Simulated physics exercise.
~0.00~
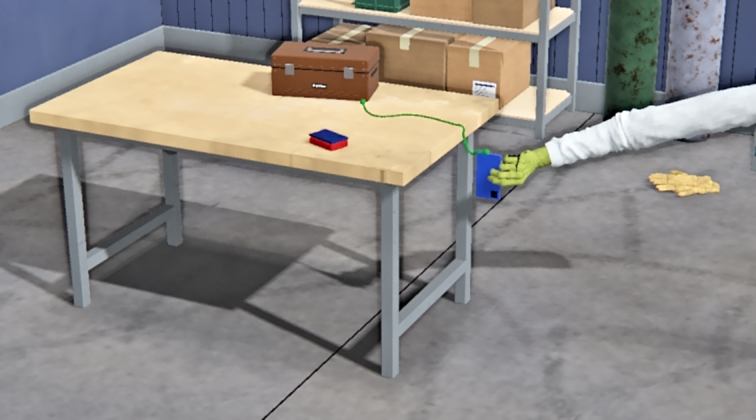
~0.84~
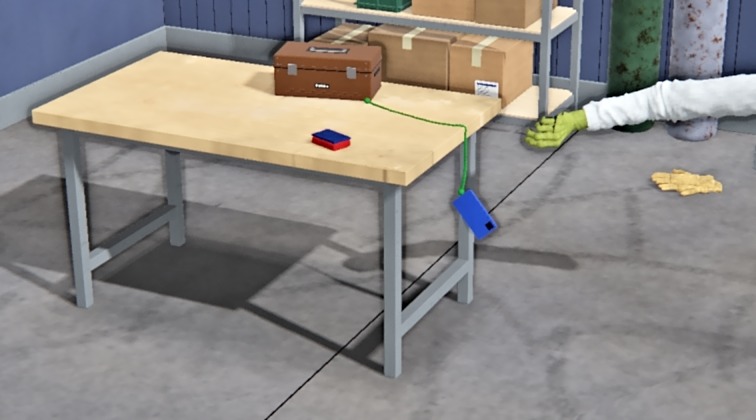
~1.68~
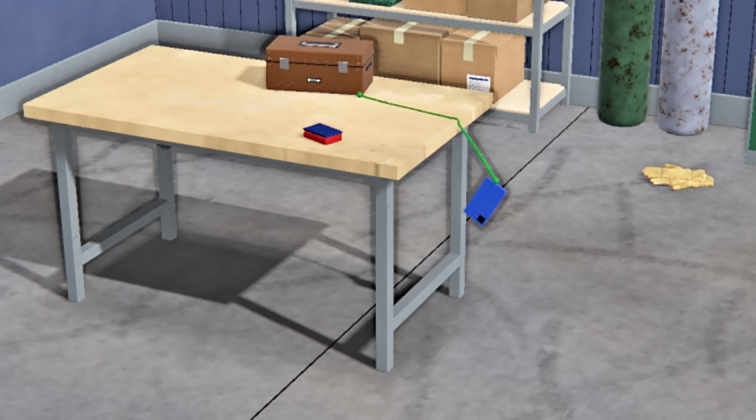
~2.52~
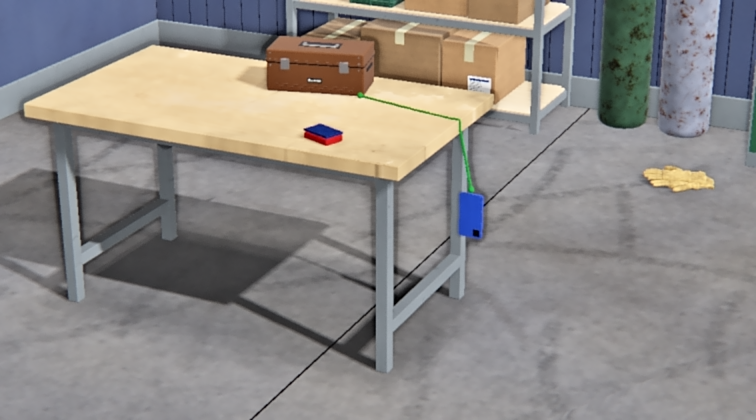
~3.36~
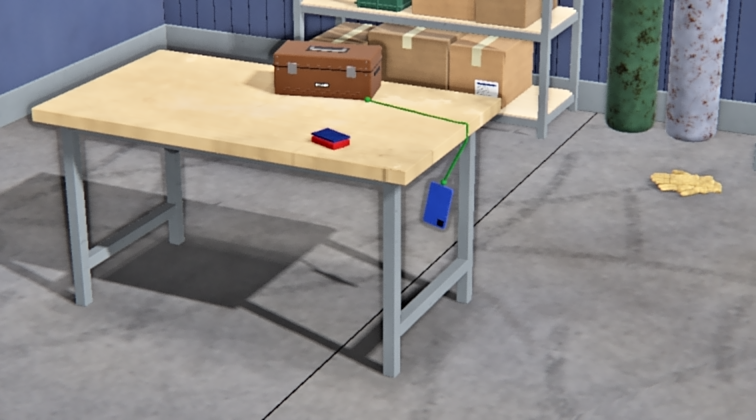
In this clip, a green-gloved hand releases a blue phone tied by a green cord to a brown toolbox on a workbench, then withdraws. The phone drops slightly and swings beside the bench, still hanging in the air, while the toolbox and sponge stay put.
